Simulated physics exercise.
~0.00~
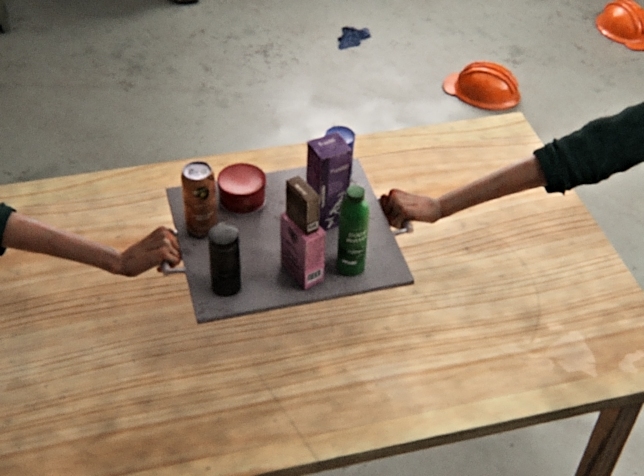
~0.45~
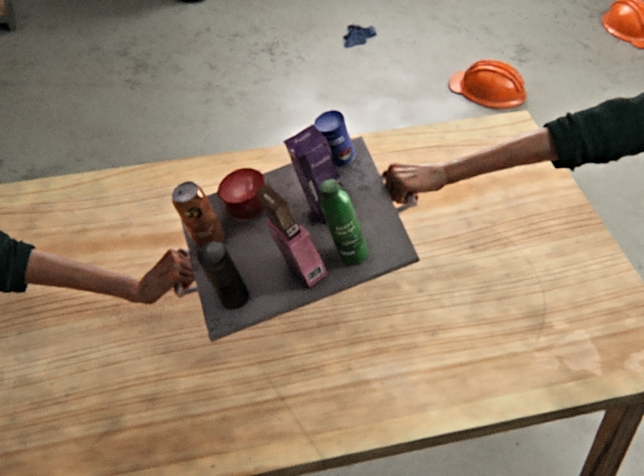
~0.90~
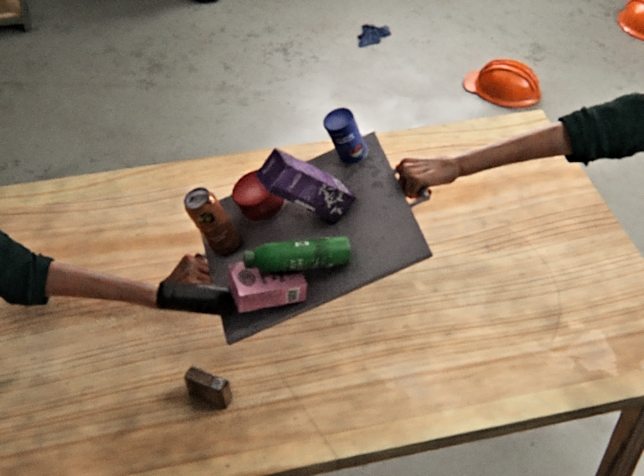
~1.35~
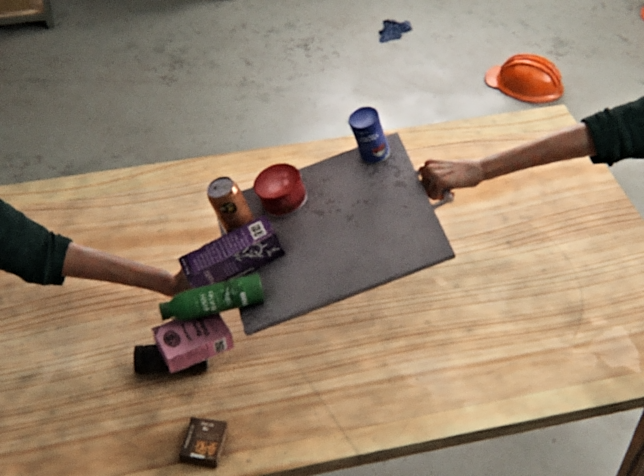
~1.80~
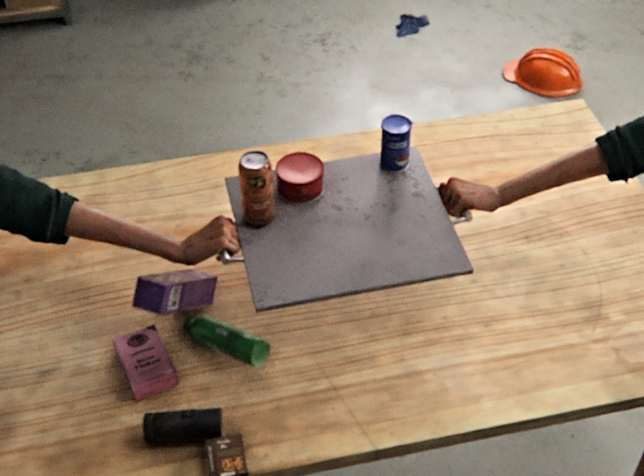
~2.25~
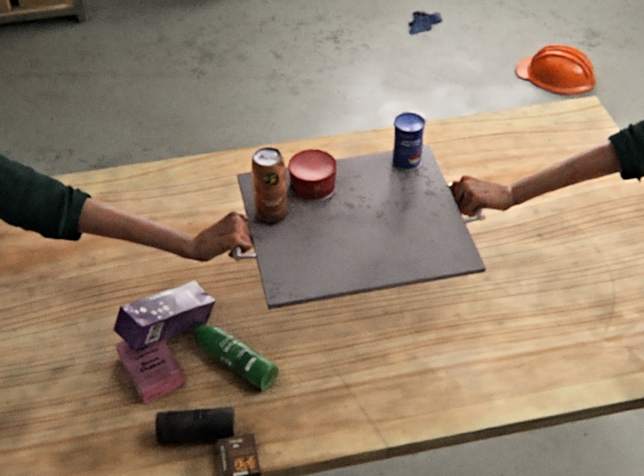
Above a wooden table, two hands tilt a tray left, spilling five items, then level it.
